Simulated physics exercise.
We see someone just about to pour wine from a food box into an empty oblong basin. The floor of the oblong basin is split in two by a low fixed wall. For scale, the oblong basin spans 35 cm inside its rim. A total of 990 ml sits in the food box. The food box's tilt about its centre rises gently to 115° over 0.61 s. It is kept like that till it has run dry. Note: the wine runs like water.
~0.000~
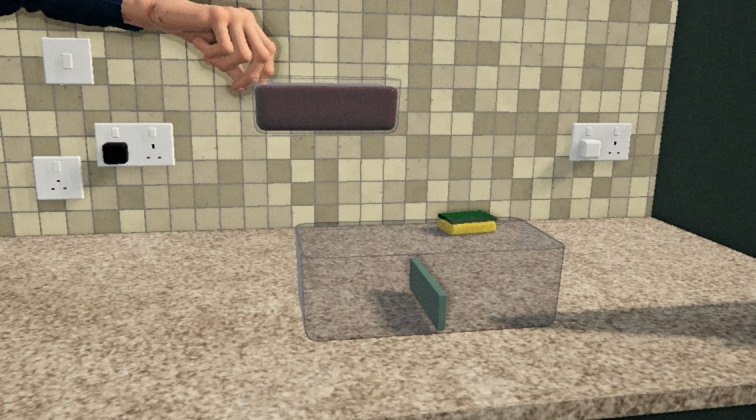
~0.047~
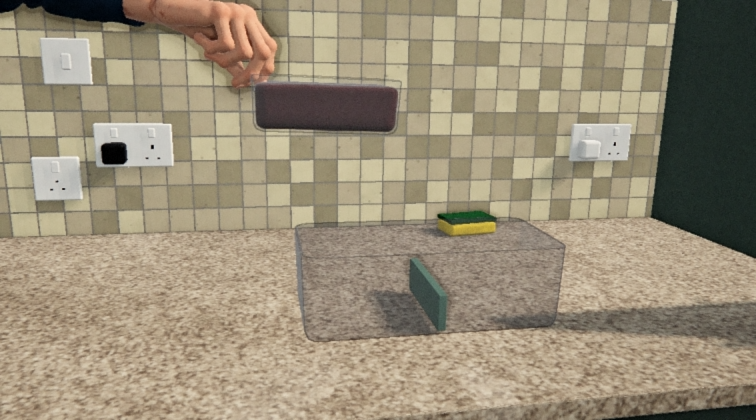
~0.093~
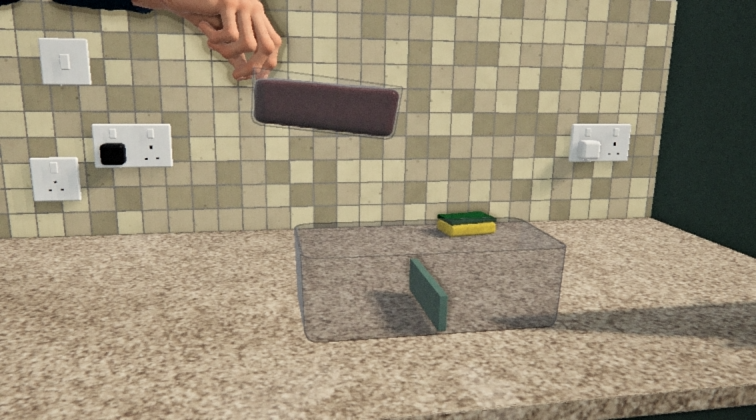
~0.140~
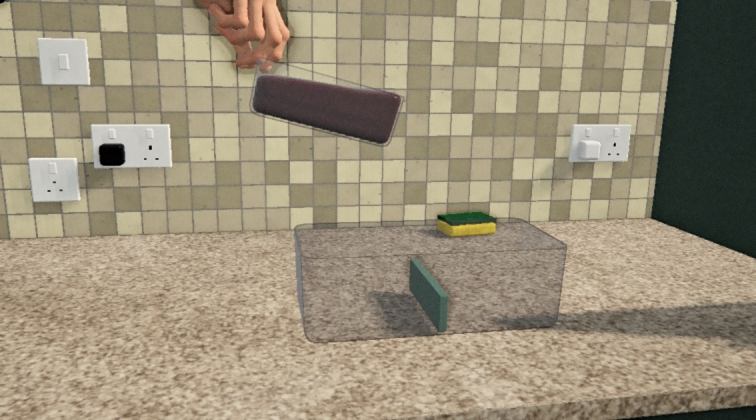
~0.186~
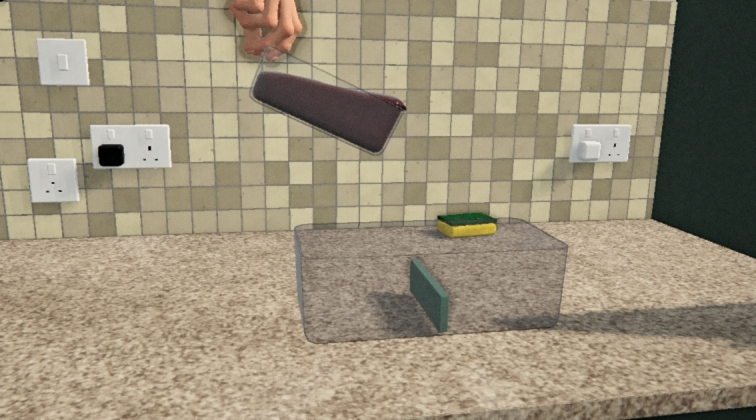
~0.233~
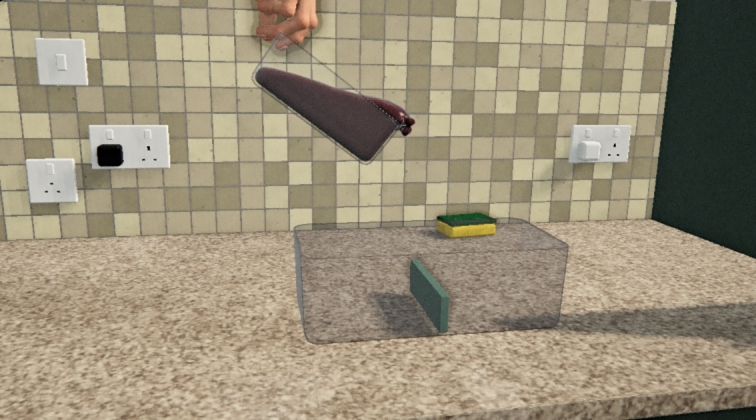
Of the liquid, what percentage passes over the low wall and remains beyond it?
The far part has about 47 per cent.
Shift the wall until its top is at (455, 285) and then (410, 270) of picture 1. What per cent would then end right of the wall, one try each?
In order, 25 and 65 per cent.
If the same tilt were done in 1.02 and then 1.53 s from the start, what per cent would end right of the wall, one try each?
Try 1: 60 %; try 2: 65 %.
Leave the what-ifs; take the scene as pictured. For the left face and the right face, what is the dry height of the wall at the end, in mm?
Left: Roughly 34 mm; right: Roughly 32 mm.
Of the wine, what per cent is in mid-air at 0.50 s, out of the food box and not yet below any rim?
Roughly 42 percent.
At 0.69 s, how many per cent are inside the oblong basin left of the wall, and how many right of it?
Around 38 percent on the left and 38 on the right.
Then, 0.50 s in, the tilt is 105° and 8 per cent is still to pour, 9 is left of the wall and 39 right of it.
Then, 0.69 s in, the tilt is 115° and 1 per cent is still to pour, 37 is left of the wall and 39 right of it.
Then, 0.89 s in, the tilt is 115° and 0 per cent is still to pour, 43 is left of the wall and 47 right of it.
Then, 1.11 s in, the tilt is 115° and 0 per cent is still to pour, 44 is left of the wall and 47 right of it.
Finally, 44 per cent lies left of the wall, 47 right of it and 9 outside.
